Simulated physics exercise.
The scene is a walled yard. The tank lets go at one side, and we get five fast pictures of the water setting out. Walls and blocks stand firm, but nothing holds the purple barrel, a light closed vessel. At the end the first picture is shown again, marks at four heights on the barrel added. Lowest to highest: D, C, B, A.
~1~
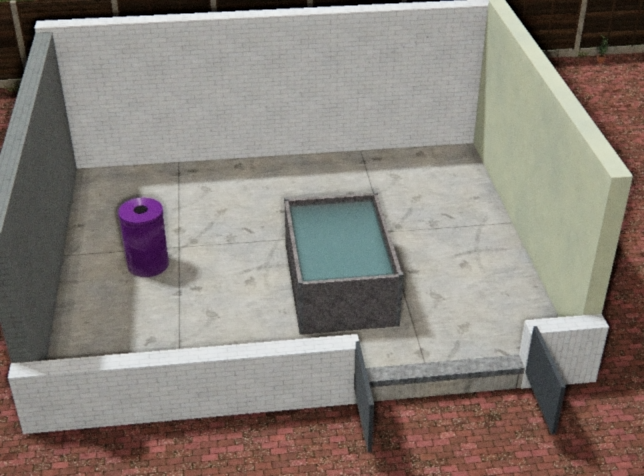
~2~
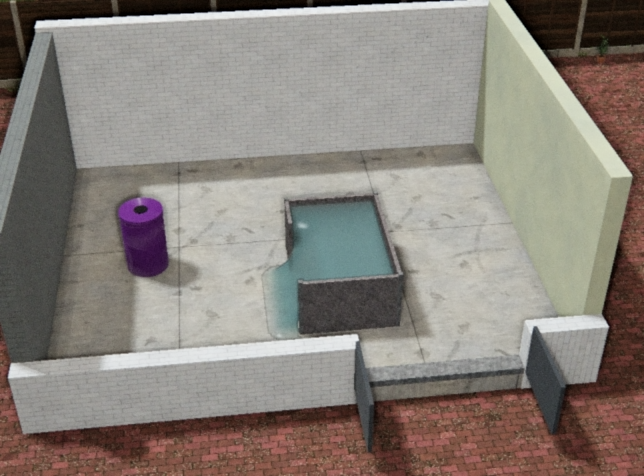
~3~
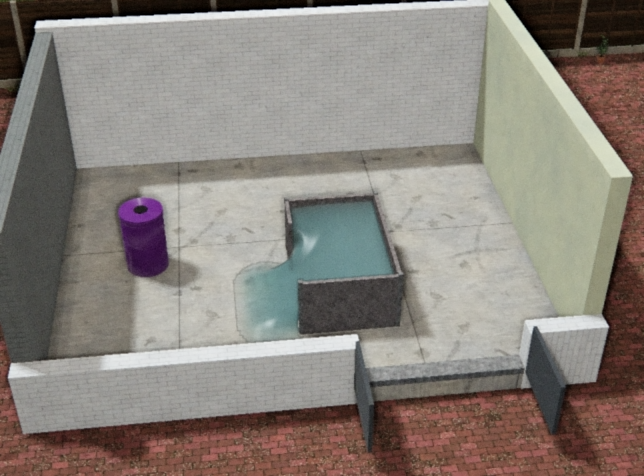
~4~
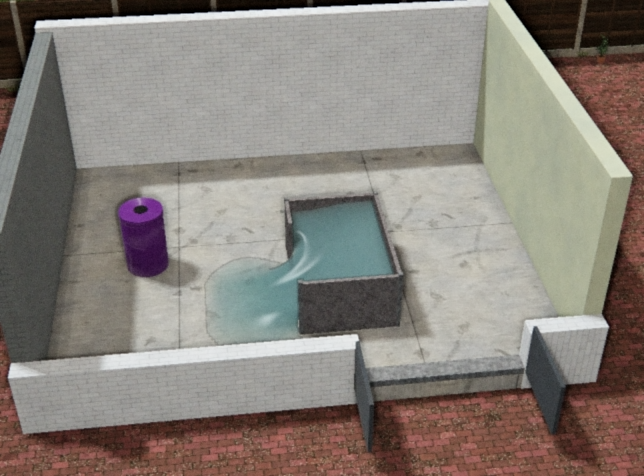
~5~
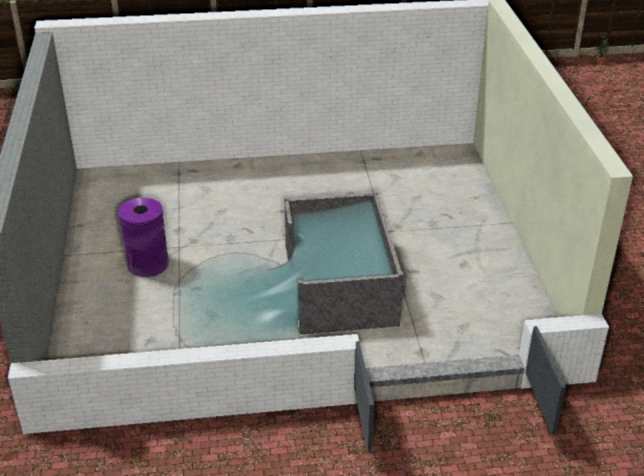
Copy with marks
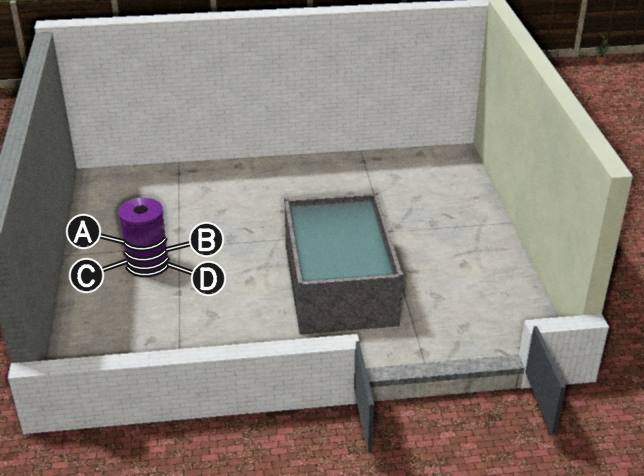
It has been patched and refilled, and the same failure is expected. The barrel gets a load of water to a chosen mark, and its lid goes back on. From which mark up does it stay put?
The limit is B.
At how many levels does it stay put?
Two of them.
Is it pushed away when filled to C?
Yes, that goes wrong.
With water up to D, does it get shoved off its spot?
Yes, it does.
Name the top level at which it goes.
That would be C.
In white, A at (144, 248); B at (145, 259); C at (146, 268); D at (147, 274); from the bottom up D, C, B, A.
With A, it does not move.
With B, it does not move.
With C, it is pushed about its own width away.
With D, it is pushed about 5 times its own width away.
